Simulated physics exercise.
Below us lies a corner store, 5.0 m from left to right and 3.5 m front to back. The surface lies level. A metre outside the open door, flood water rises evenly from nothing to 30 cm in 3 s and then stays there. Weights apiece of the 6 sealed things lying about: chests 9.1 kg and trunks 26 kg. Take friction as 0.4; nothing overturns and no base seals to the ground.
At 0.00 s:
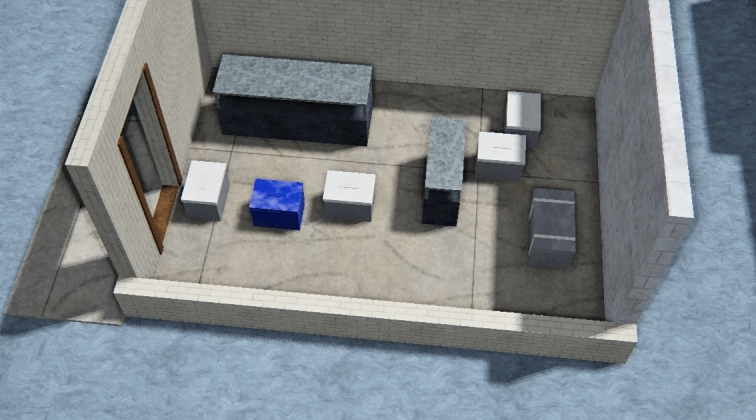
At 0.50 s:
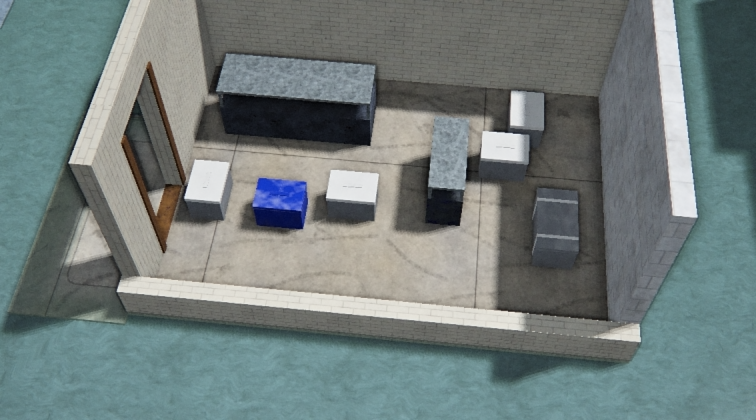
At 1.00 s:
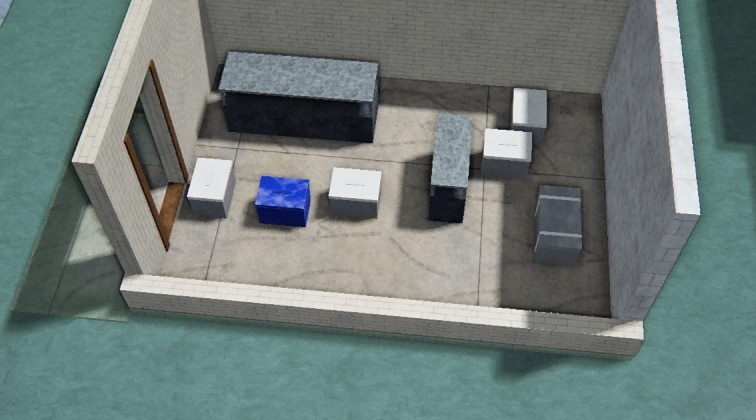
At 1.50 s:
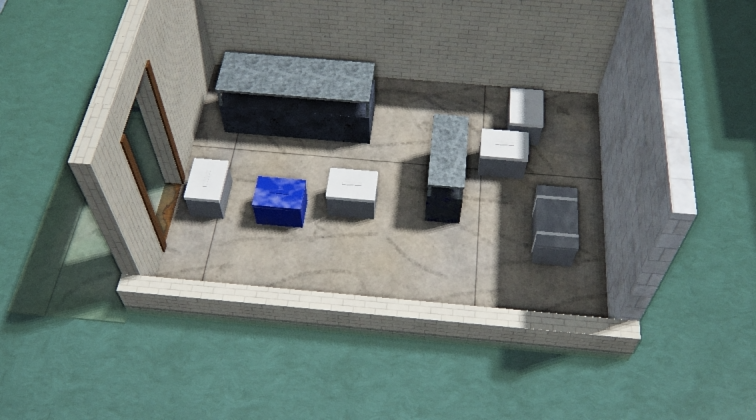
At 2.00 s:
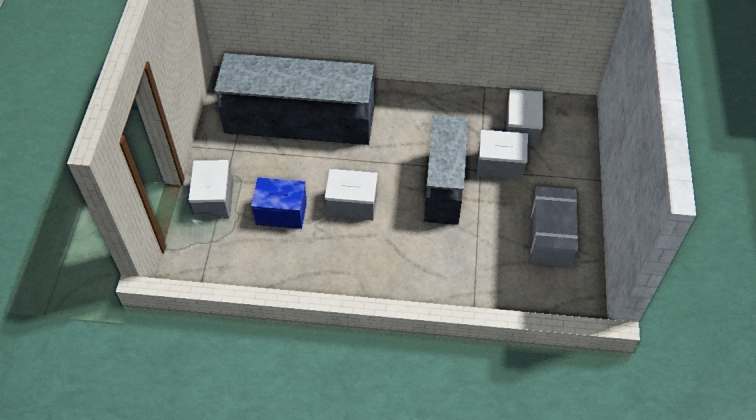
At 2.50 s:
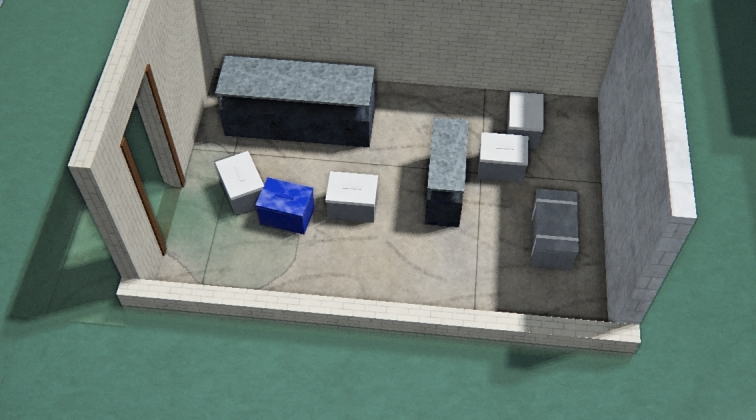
Roofless corner store seen from above, water outside turning green, then spreading in through the doorway and nudging white and blue chests.
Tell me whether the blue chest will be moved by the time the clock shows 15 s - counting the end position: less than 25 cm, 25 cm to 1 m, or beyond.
Blue chest ends far away.
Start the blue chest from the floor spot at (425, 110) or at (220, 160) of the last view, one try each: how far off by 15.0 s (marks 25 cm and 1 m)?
In turn: It ends far away; it travels far.
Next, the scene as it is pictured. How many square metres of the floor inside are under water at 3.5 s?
Some 5.5 m2.
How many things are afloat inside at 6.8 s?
I count 3.
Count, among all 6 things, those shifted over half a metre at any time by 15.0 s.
6 of them.
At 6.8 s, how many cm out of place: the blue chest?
About 350 cm.
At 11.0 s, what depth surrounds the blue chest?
About 16 cm.
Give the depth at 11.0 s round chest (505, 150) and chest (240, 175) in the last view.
Roughly 10 and 9 cm.
After 3.5 s the blue chest is near (306, 196), 0.3 m from its start, aground; 0 afloat.
After 6.8 s the blue chest is near (568, 281), 3.3 m from its start, afloat; 3 afloat.
After 11.0 s the blue chest is near (580, 136), 3.5 m from its start, afloat; 6 afloat.
After 15.0 s the blue chest is near (529, 142), 2.9 m from its start, afloat; 6 afloat.
